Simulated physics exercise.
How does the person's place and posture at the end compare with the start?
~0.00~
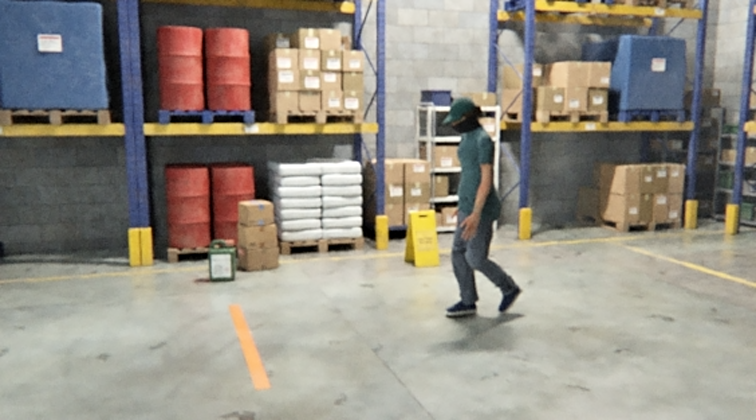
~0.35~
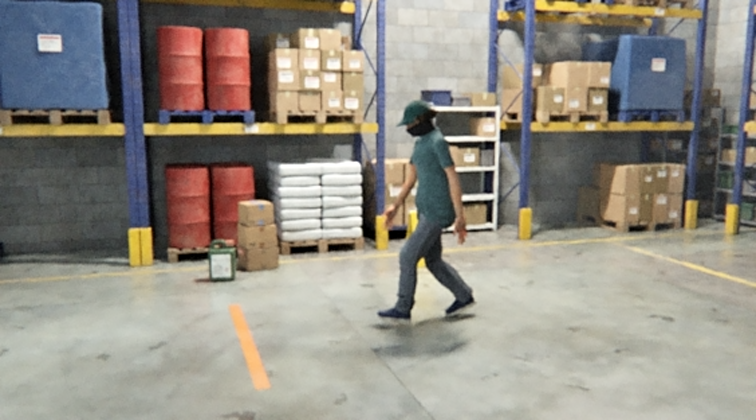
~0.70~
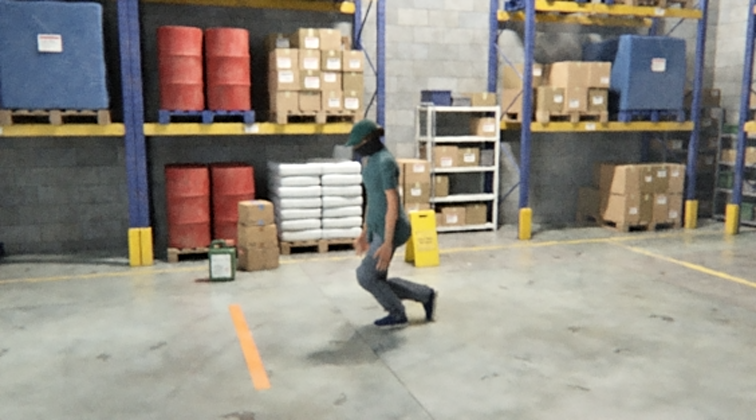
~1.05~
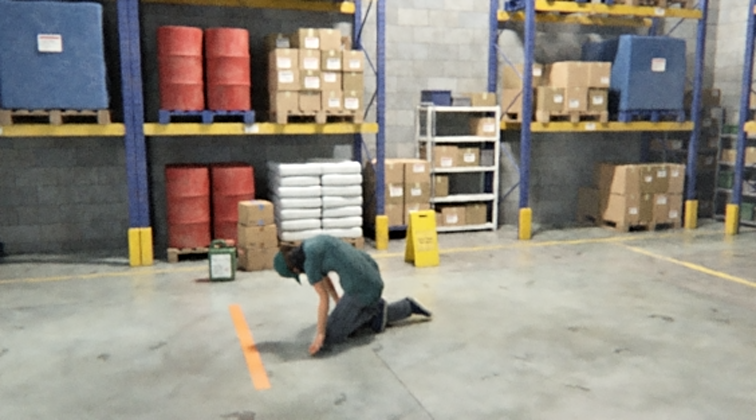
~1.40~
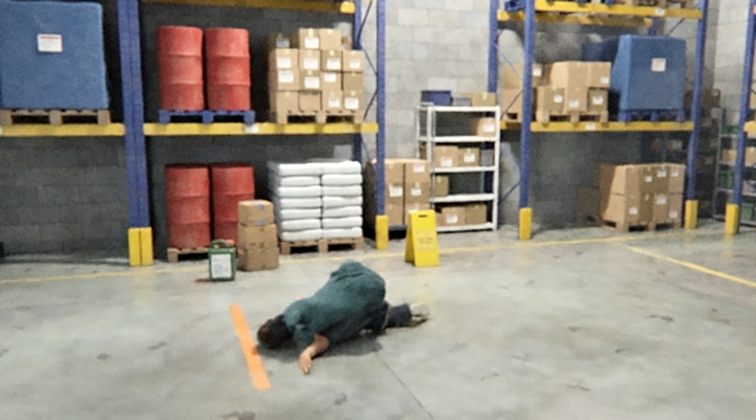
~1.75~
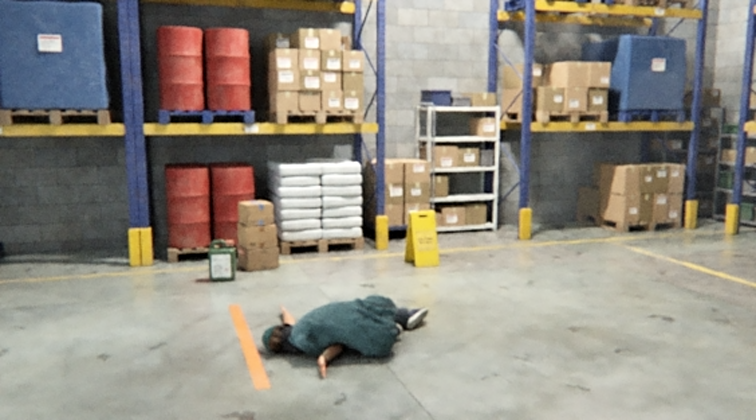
At the start the person is upright and walking near the yellow floor sign. By the end the person is farther left and lower in the view, lying on the floor just right of the orange tape.
